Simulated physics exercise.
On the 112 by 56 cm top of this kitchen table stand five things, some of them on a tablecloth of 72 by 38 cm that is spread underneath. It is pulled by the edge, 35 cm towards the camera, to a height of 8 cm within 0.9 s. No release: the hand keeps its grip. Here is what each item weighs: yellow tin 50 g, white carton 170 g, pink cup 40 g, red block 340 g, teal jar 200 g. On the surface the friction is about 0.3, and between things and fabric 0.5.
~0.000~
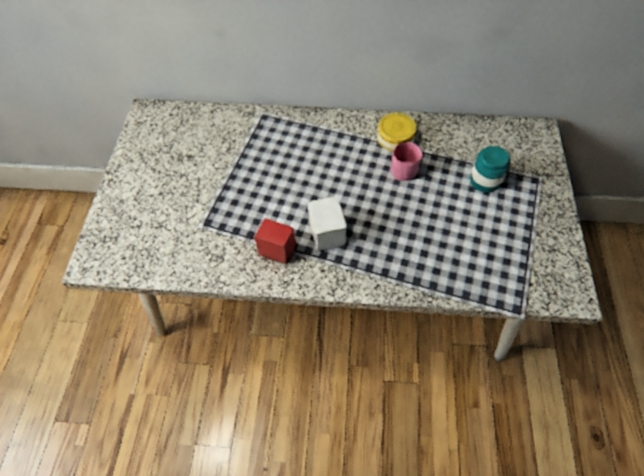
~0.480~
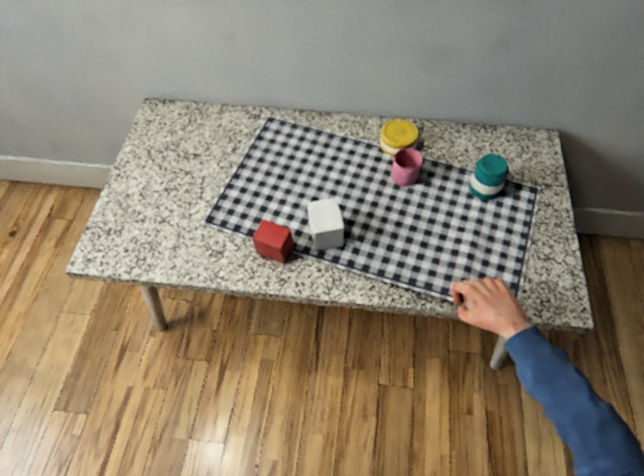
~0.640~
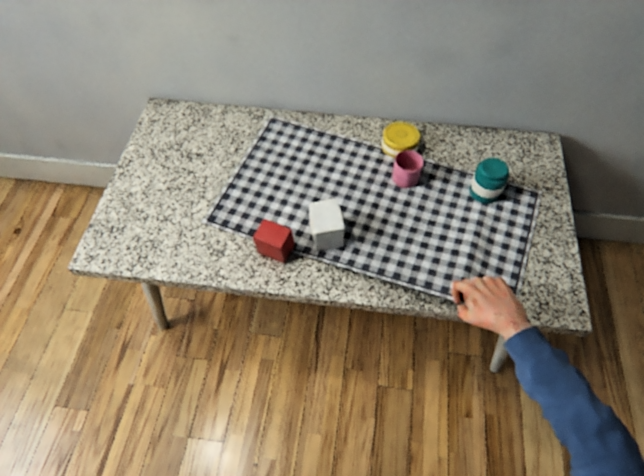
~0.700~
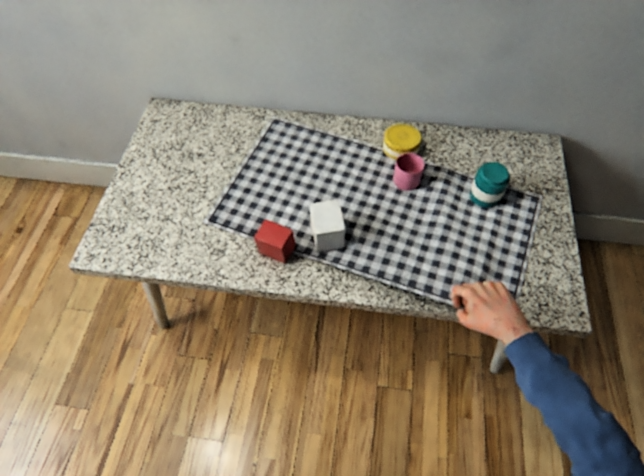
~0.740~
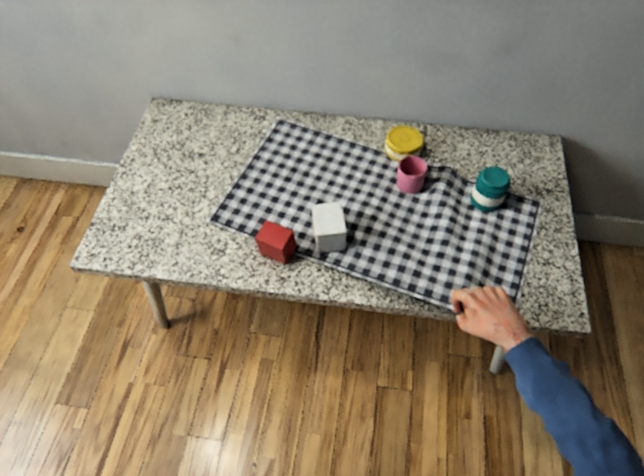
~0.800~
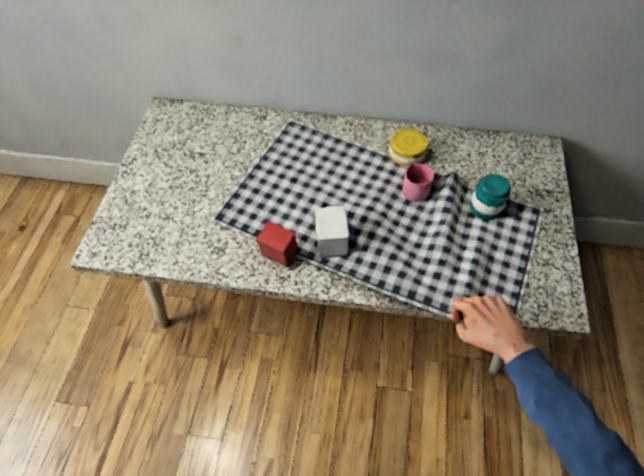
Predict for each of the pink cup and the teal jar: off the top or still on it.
Prediction: Pink cup - off the top; teal jar - off the top.
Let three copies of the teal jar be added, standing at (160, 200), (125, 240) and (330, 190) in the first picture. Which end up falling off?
First keeps its place, second keeps its place, third leaves the top.
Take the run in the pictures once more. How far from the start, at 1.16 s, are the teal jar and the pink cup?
Approx. shift - teal jar: 25 cm; pink cup: 25 cm.
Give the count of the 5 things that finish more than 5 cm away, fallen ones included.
It adds up to 5.
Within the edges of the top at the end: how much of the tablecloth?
Near 0 in a hundred.
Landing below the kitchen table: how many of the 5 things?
Total: 4.
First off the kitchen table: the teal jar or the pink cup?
First: Teal.
At 1.0 s, 85 % of the tablecloth is still over the top; pink cup 15 cm off its start, teal jar 14 cm off its start, white carton 8 cm off its start.
At 1.2 s, 70 % of the tablecloth is still over the top; teal jar 26 cm off its start, pink cup 26 cm off its start, white carton 17 cm off its start.
At 1.3 s, 45 % of the tablecloth is still over the top; teal jar 37 cm off its start at (521, 319), pink cup 36 cm off its start at (469, 293), white carton 27 cm off its start at (364, 332).
At 1.5 s, 15 % of the tablecloth is still over the top; teal jar over the edge, pink cup 46 cm off its start, white carton over the edge.
At 3.1 s, 0 % of the tablecloth is still over the top; teal jar over the edge, pink cup over the edge, white carton over the edge, red block over the edge.
